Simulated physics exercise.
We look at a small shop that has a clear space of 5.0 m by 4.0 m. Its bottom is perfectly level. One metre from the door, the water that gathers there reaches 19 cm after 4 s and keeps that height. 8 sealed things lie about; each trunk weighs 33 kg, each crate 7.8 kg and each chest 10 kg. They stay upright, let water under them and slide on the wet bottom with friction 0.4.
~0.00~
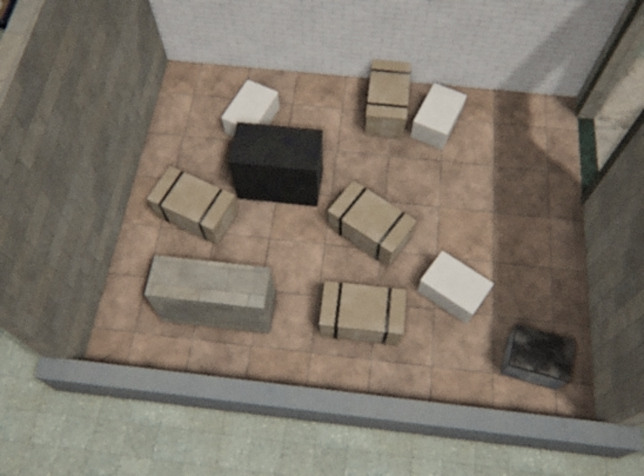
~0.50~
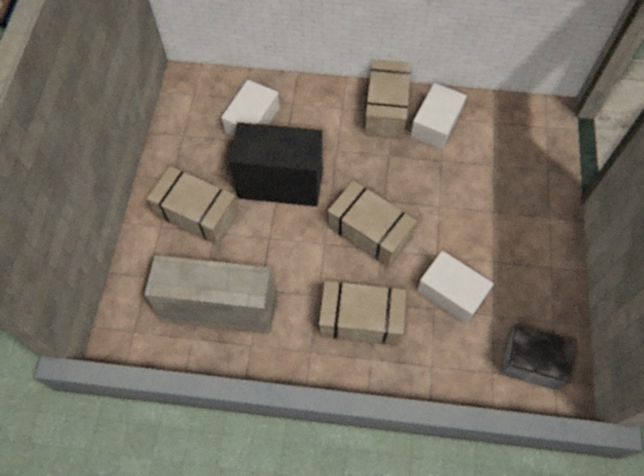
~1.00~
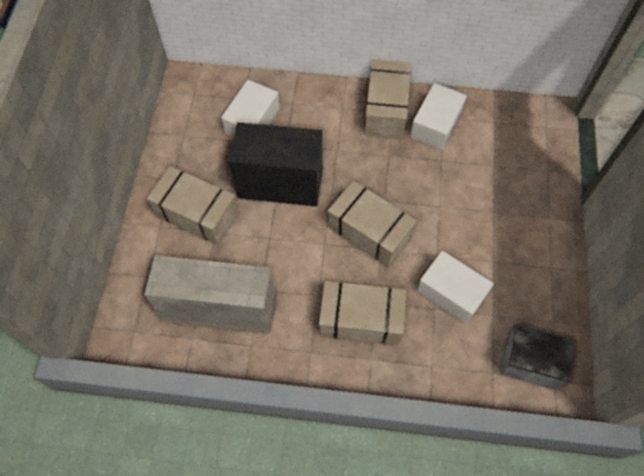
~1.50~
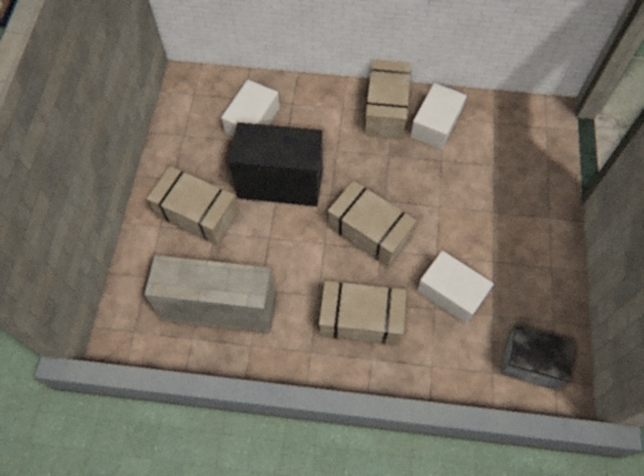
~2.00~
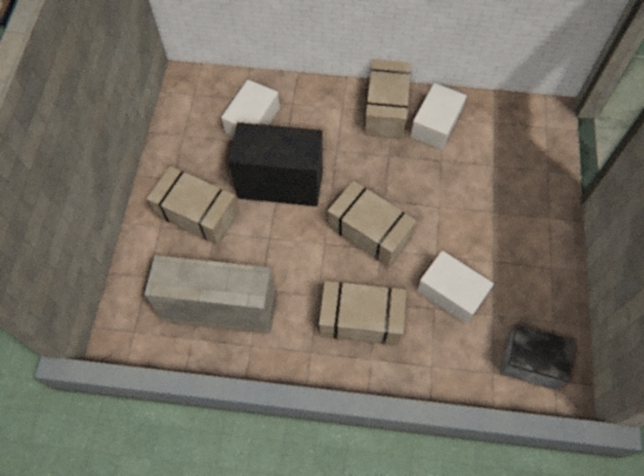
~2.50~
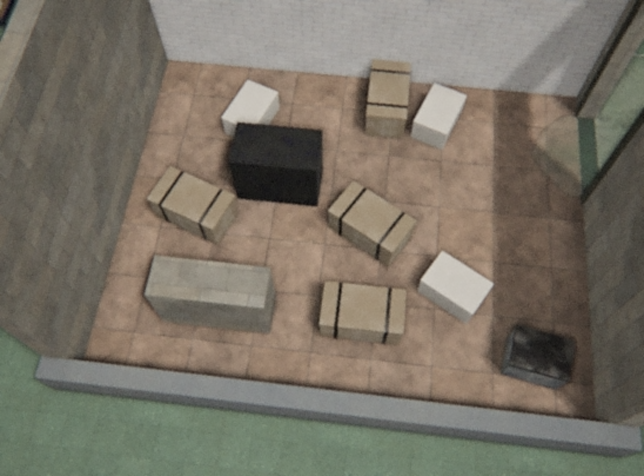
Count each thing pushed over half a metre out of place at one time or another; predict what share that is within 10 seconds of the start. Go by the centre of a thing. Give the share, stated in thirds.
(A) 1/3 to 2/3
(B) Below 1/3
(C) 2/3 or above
1/3 to 2/3.
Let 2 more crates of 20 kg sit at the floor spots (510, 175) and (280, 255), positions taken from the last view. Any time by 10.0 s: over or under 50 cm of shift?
In that order: Beyond the mark, within the mark.
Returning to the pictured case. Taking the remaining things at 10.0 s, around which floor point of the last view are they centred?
Mean floor pixel: About (327, 243).
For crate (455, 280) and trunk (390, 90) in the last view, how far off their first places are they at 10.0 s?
100 cm, 200 cm.
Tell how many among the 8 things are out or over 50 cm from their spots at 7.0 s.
The number I get is 2.
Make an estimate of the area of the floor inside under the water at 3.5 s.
The covered patch comes to about 2.0 m2.
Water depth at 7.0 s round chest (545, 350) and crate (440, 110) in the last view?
Around 1 cm and 10 cm.
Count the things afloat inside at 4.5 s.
Count at that moment: 1.
After 3.5 s 0 of 8 are over 50 cm from their spots; 0 afloat.
After 4.5 s 0 of 8 are over 50 cm from their spots; 1 afloat.
After 7.0 s 2 of 8 are over 50 cm from their spots; 1 afloat.
After 10.0 s 4 of 8 are over 50 cm from their spots, and 4 have been at some point; 3 afloat.
